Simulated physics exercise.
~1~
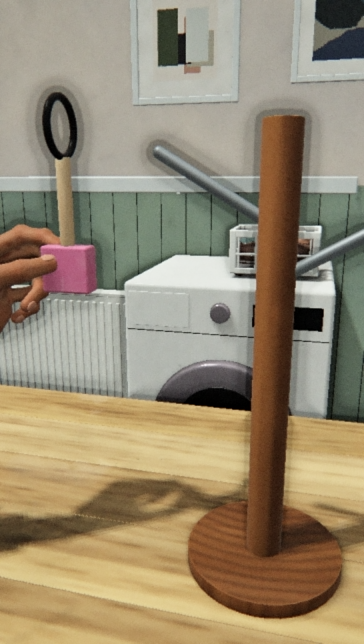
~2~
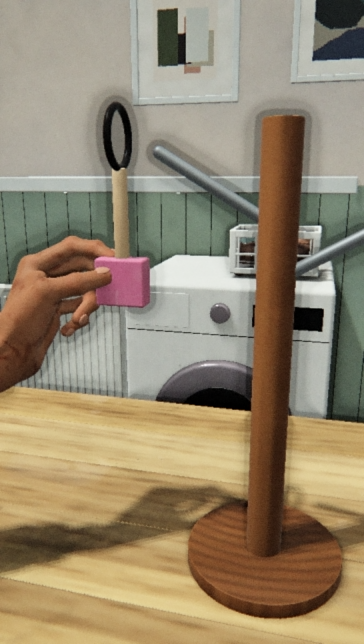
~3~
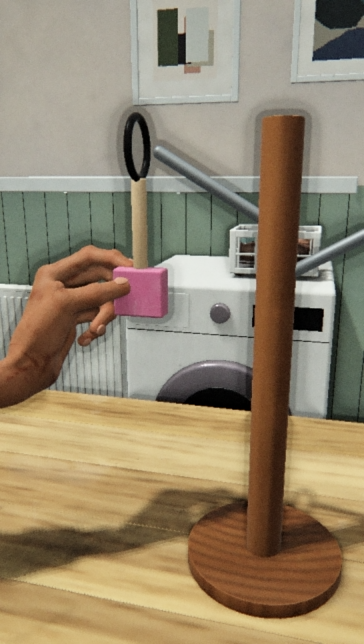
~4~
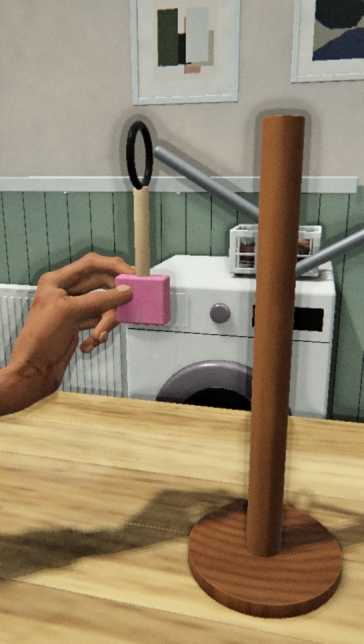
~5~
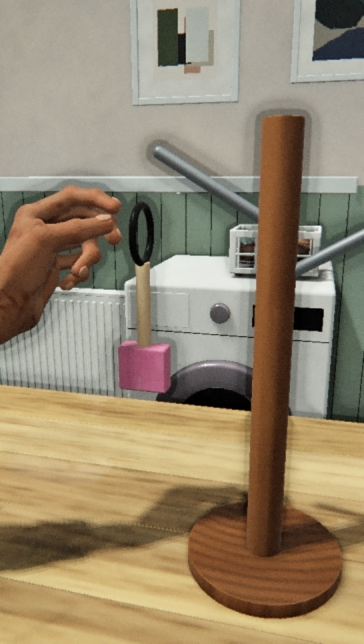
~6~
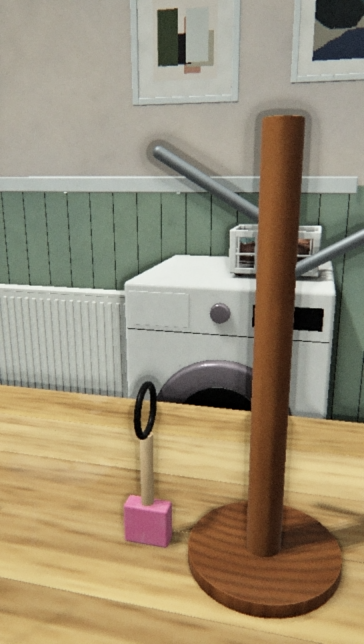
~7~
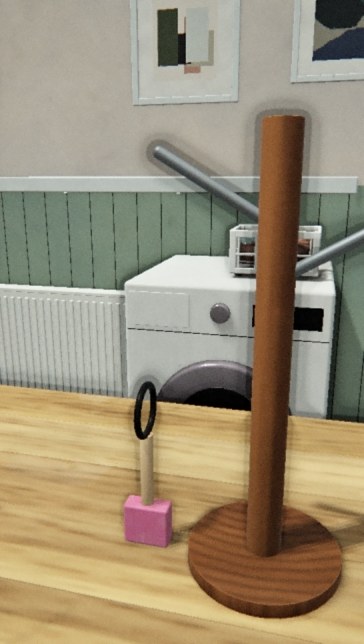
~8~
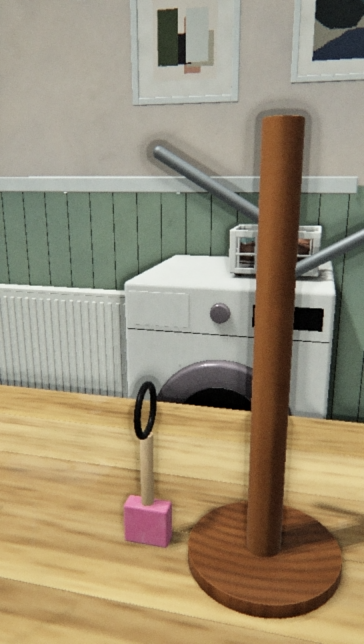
The clip shows a hand moving a pink brush with a black ring on its handle rightward toward a wooden peg stand, near a grey peg. The hand lets go and withdraws, and the brush drops to the tabletop, where it stays upright beside the stand.
